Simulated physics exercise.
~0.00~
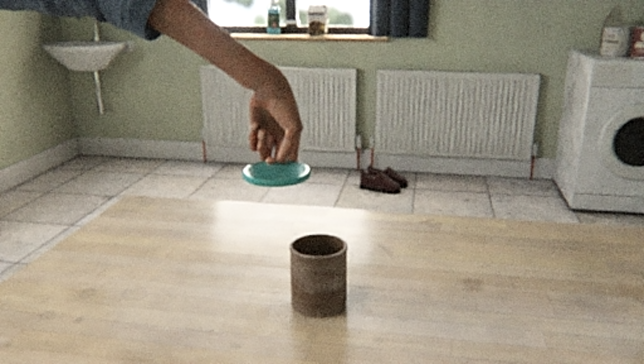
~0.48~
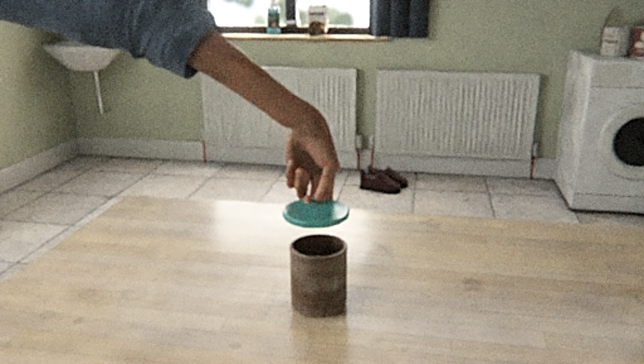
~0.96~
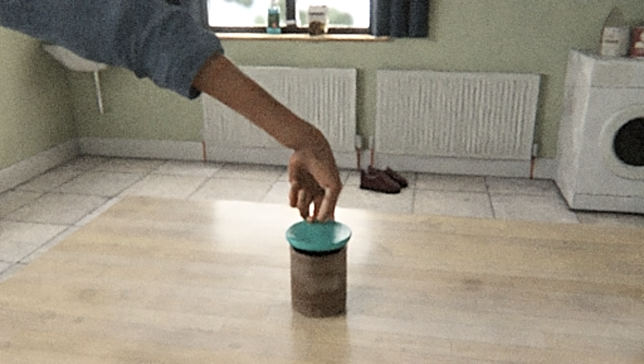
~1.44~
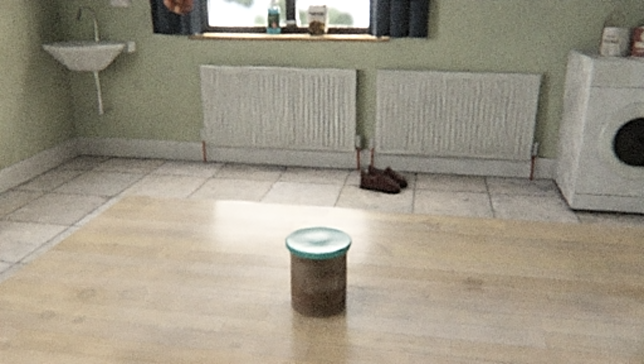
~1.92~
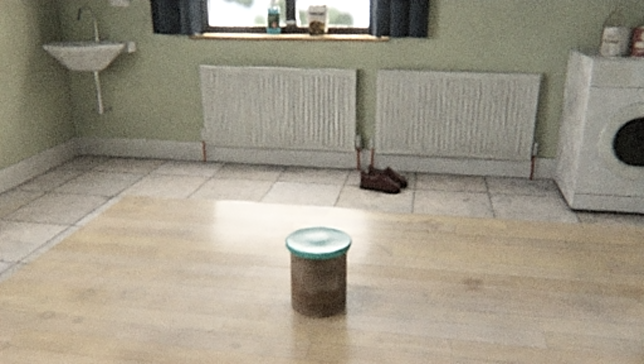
A turquoise disc is held by a hand reaching in from the upper left, above a wooden tabletop where an open brown beaker stands near the middle. The still view looks across the table into a room with pale green walls, two white radiators, a sink at left, a white washing machine at right and dark shoes on the tiled floor. The hand carries the disc right and down until it is over the beaker, then lowers it onto the rim. The hand lets go and withdraws out of view. The disc stays at rest on the beaker, covering its opening like a lid.
